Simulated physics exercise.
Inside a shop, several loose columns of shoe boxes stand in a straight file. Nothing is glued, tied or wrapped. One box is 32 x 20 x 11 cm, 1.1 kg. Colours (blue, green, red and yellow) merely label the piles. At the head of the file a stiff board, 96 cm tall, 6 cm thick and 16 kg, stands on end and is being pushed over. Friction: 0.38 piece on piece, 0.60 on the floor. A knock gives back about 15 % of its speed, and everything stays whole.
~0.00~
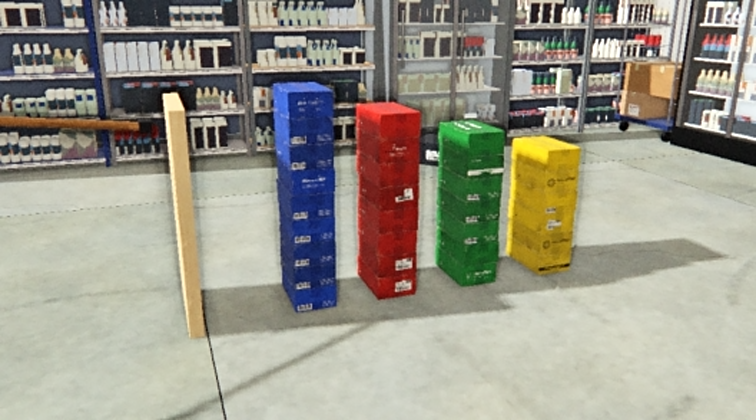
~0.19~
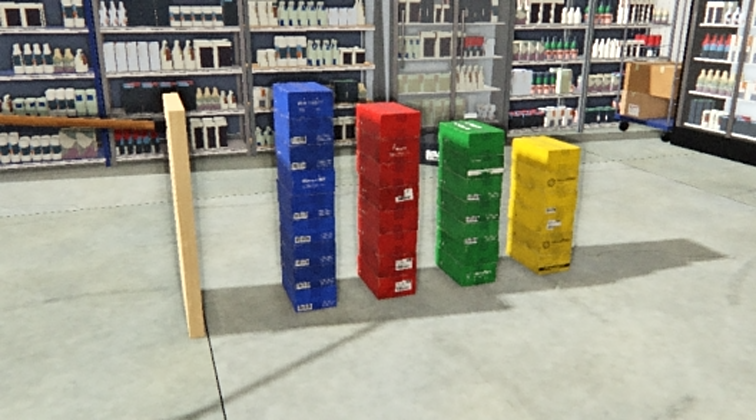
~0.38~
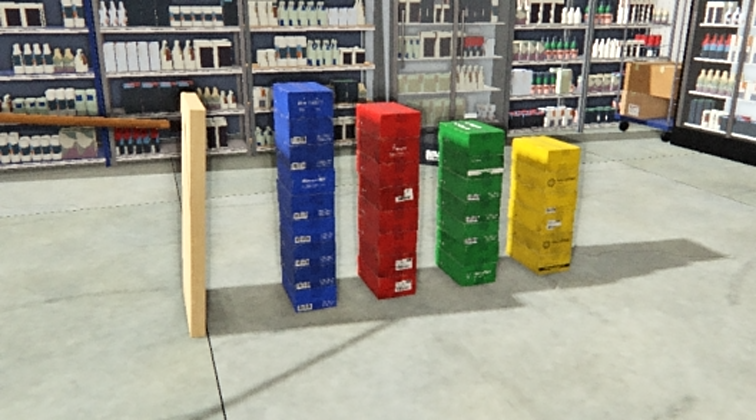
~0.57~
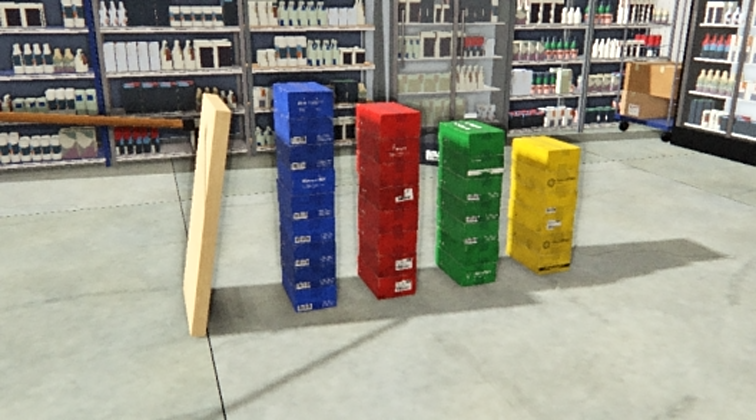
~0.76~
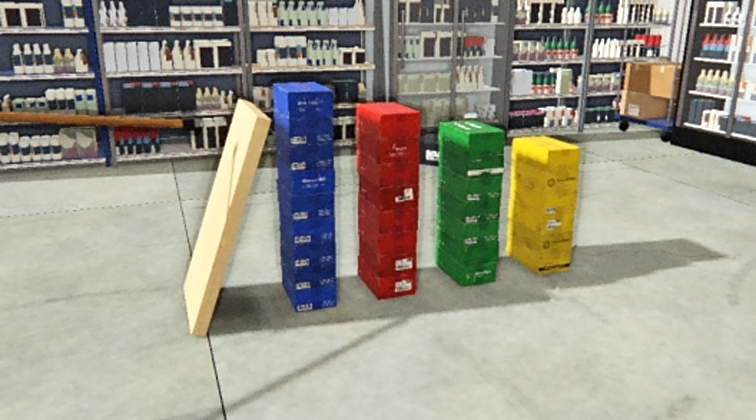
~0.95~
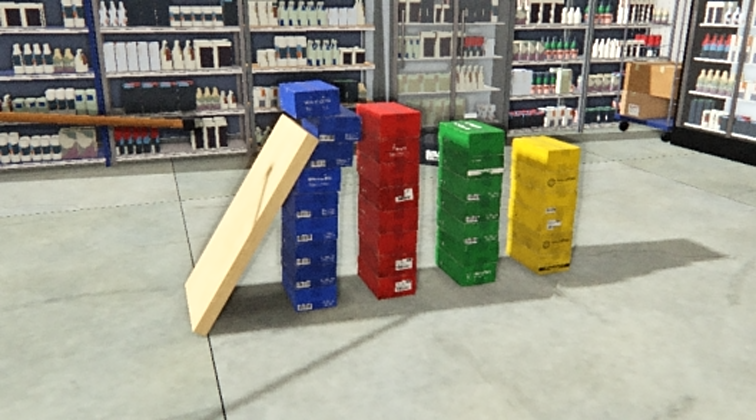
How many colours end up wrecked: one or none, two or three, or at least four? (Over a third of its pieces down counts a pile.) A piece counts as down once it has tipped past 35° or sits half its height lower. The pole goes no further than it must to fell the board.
Piles wrecked: Four or more.
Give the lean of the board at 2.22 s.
About 70°.
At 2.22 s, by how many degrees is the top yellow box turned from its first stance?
Some 60°.
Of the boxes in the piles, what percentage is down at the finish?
Roughly 95 per cent of them.
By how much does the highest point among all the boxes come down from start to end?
About 46 cm.
After 1.48 s, board 63° from upright; 9 of the 30 boxes down; top blue box upside down; top red box leaning 20°, 49 mm lower.
After 2.22 s, board 68° from upright; 28 of the 30 boxes down; top blue box upside down; top yellow box leaning 56°, 36 cm lower.
At rest (4.4 s), board 68° from upright; 28 of the 30 boxes down; top yellow box upside down; top green box upside down. Wrecked, blue, green, red and yellow. As the last picture would show them, middles, top yellow box near (717, 227), top green box near (718, 209).
